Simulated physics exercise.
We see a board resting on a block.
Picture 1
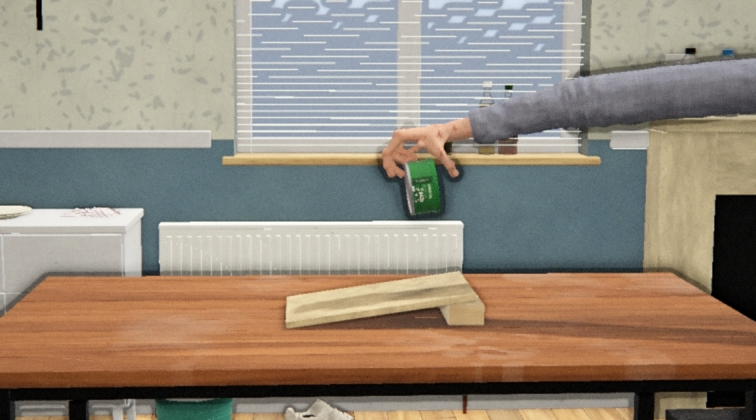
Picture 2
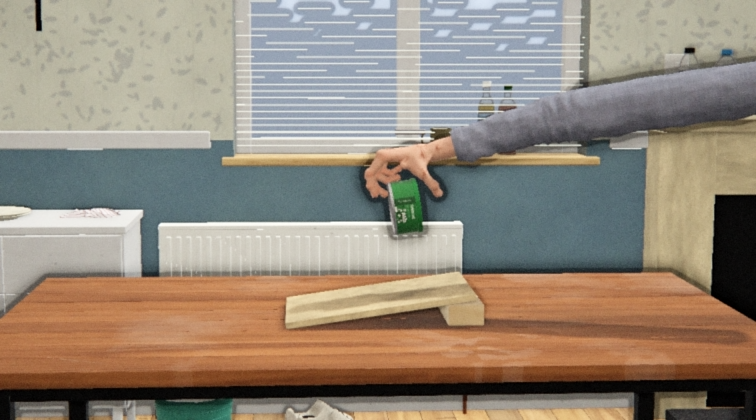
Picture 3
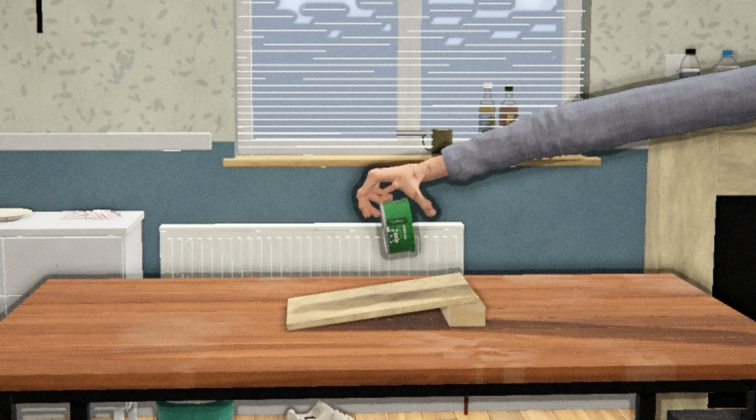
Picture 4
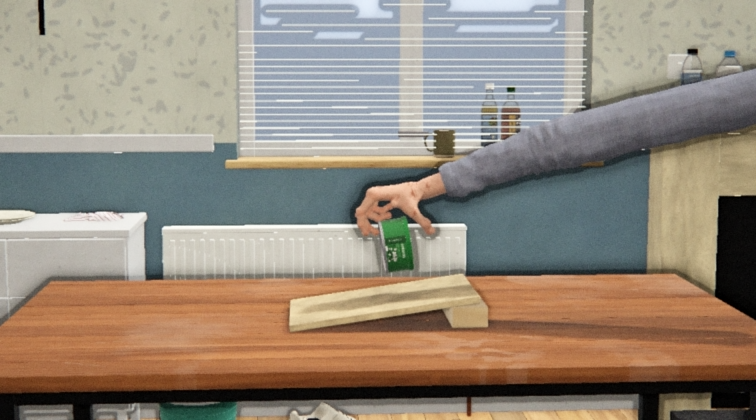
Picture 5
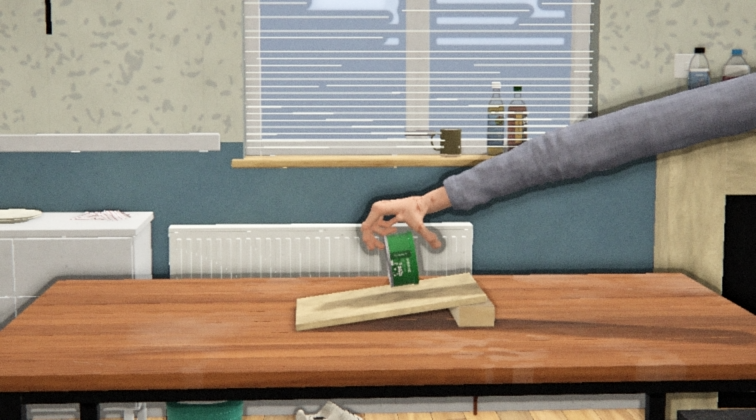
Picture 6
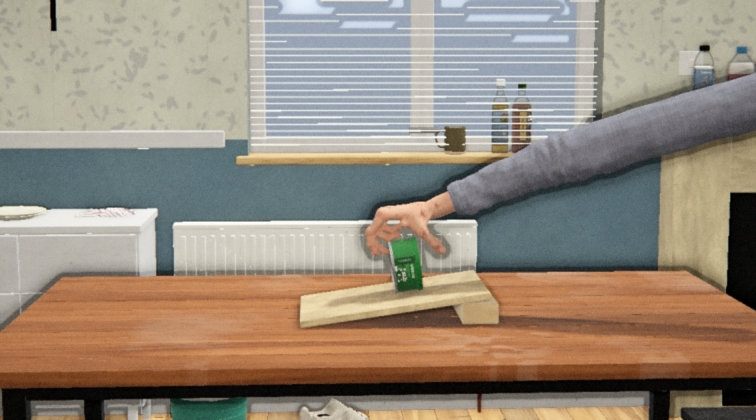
In a room with a window and a radiator, a hand reaching in from the right lowers an upright green tub, shifting slightly left at first, onto a sloping board resting on a block on a wooden table.
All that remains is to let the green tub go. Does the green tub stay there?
Outcome: The green tub stays where it is put.
Then, 0.20 s on from there, no change.
Then, 0.50 s on from there, green tub resting near (405, 265).
In the end, it is unmoved. At the end, from the last picture's camera, green tub near (405, 265). The green tub keeps its place.
